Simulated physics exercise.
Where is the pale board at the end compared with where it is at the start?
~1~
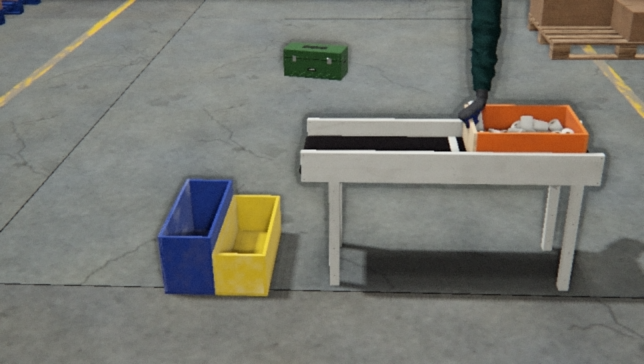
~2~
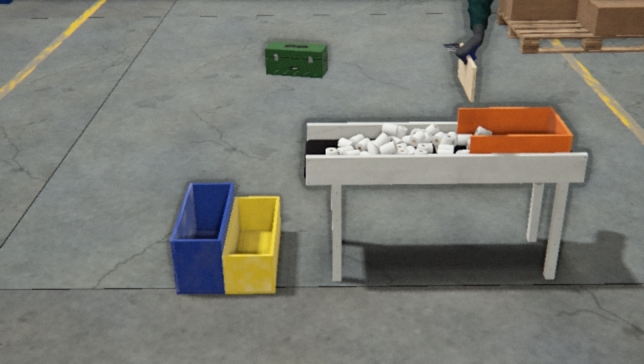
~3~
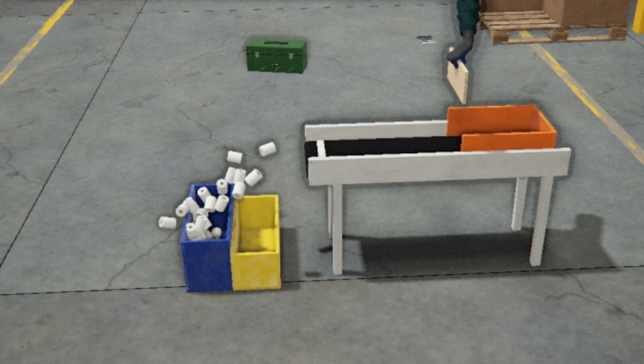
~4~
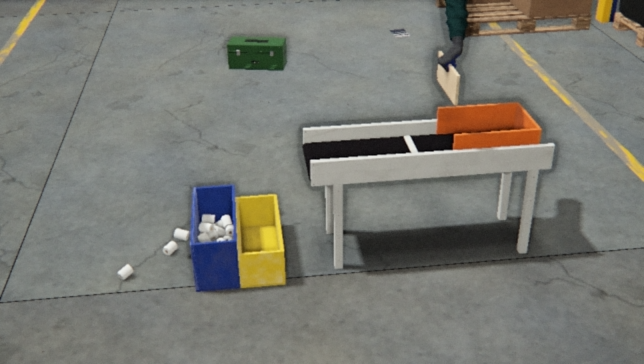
At the start the board stands upright on the table against the left side of the orange pen. At the end it is held upright in the hand, raised above the table and clear of the pen's opening.
